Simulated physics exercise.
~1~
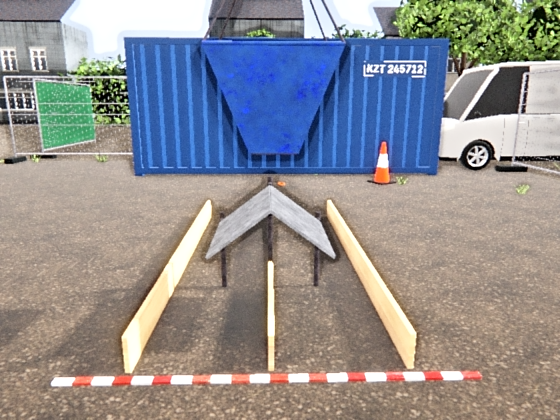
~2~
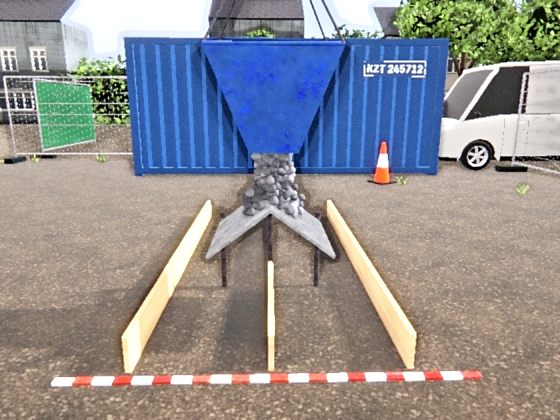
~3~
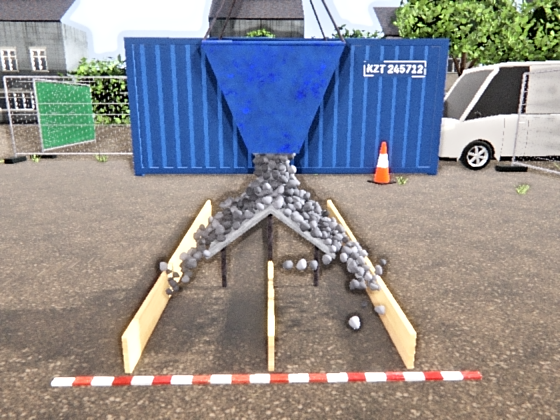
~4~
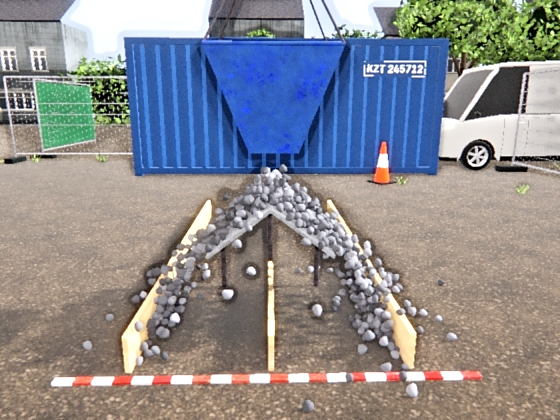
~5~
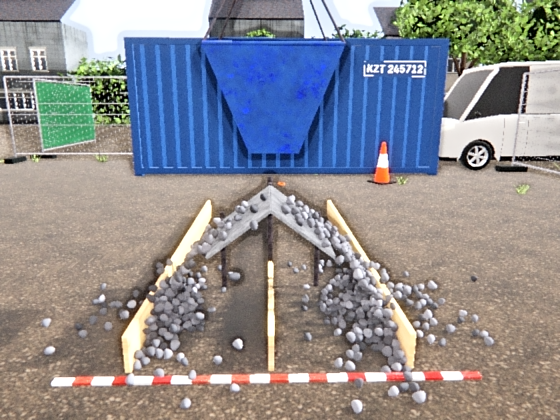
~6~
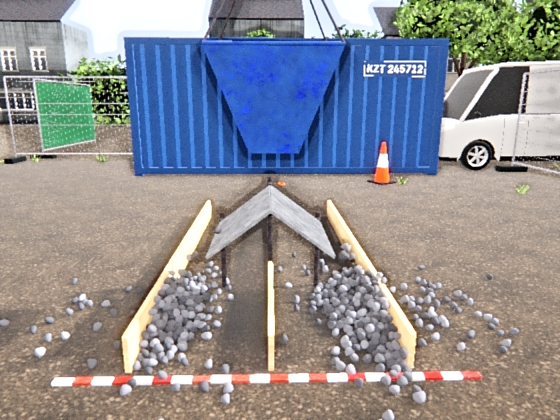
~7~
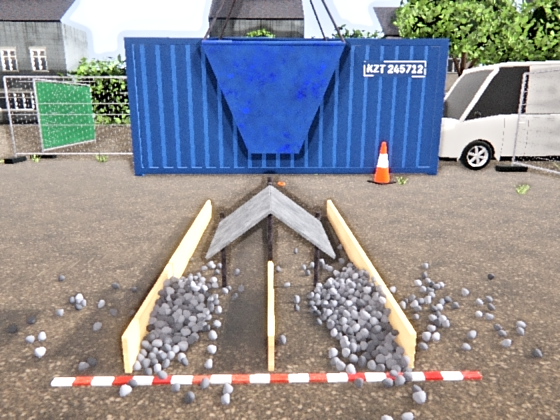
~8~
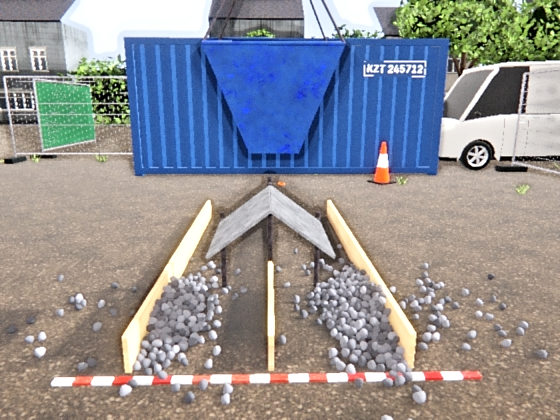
A blue skip drops grey stones onto a steel ridge, and more settle in the right bay.
